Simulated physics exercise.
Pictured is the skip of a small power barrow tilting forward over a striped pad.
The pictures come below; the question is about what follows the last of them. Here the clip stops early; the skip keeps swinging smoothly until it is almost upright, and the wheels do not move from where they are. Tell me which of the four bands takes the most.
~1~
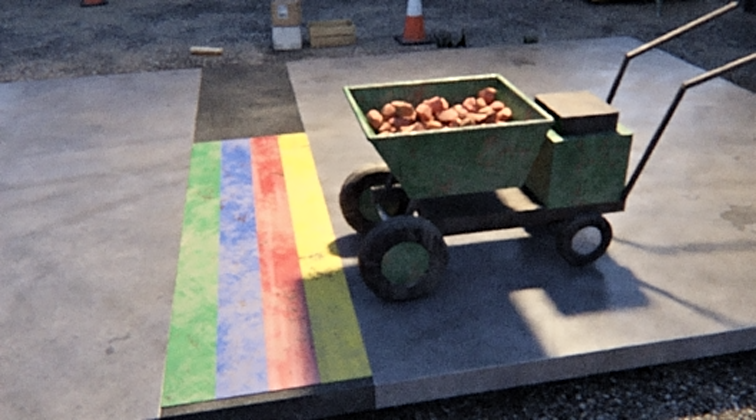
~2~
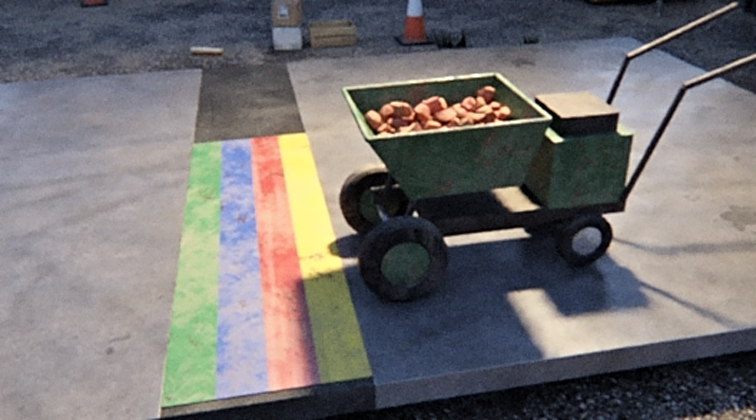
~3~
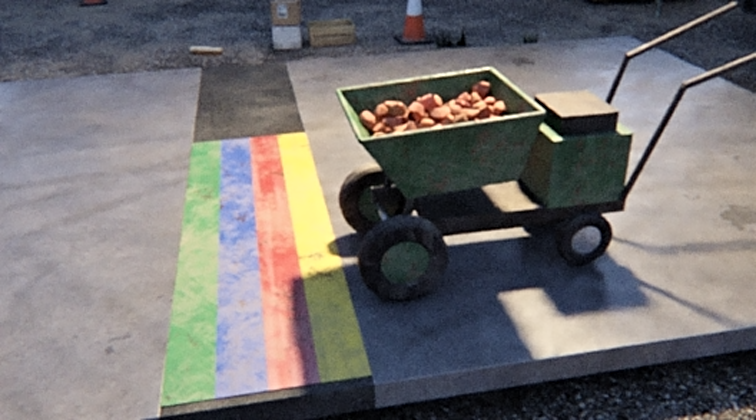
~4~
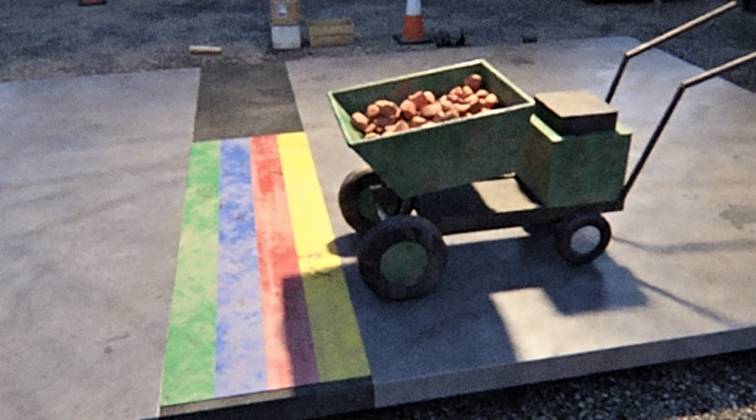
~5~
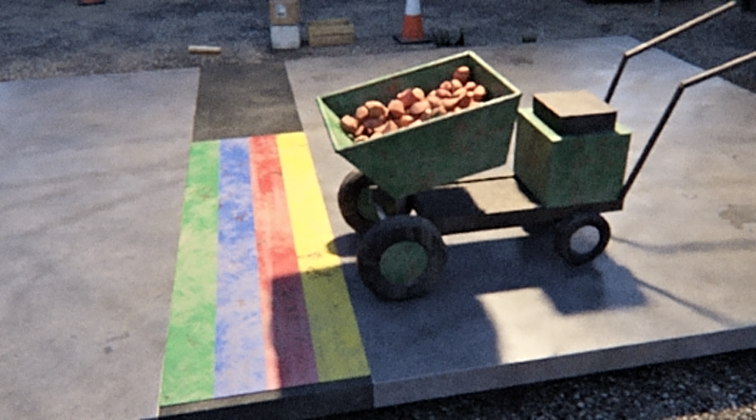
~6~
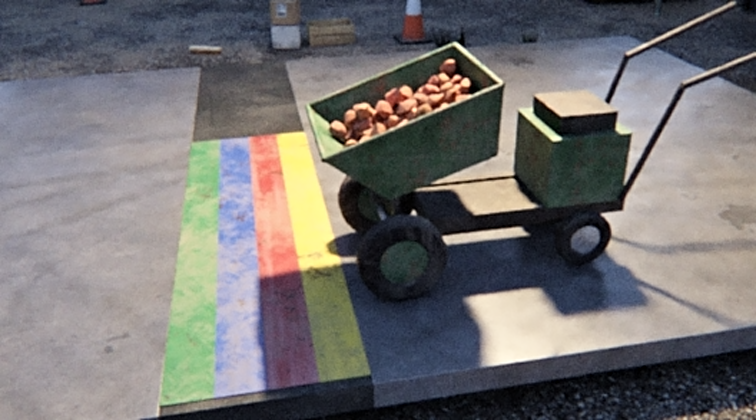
I would say the blue band takes the most.
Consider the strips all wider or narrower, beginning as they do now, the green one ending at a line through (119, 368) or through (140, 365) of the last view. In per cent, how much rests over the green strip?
The first gives around 10 per cent, the second around 20 per cent.
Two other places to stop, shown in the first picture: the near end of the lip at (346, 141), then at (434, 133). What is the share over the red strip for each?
I'd expect close to 0 per cent and then close to 30 per cent.
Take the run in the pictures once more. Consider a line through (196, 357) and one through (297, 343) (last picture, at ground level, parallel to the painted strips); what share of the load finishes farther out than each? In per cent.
Roughly 20 per cent, and 80 per cent.
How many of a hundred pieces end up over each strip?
Yellow strip about 0 per cent, red strip about 10 per cent, blue strip about 35 per cent, green strip about 25 per cent.
Shortly afterwards, skip tipped steeply; the whole lot in the skip.
Next, skip tipped right over; the bulk in the skip; a little over the blue strip; only a few over the green strip; only a few falling.
Some moments later, skip tipped right over; near a third in the skip; a little over the red strip; near a third over the blue strip; near a quarter over the green strip; a little off the paint.
In the end, skip tipped right over; near a quarter in the skip; none at all over the yellow strip; a little over the red strip; near a third over the blue strip; near a quarter over the green strip; a little off the paint.
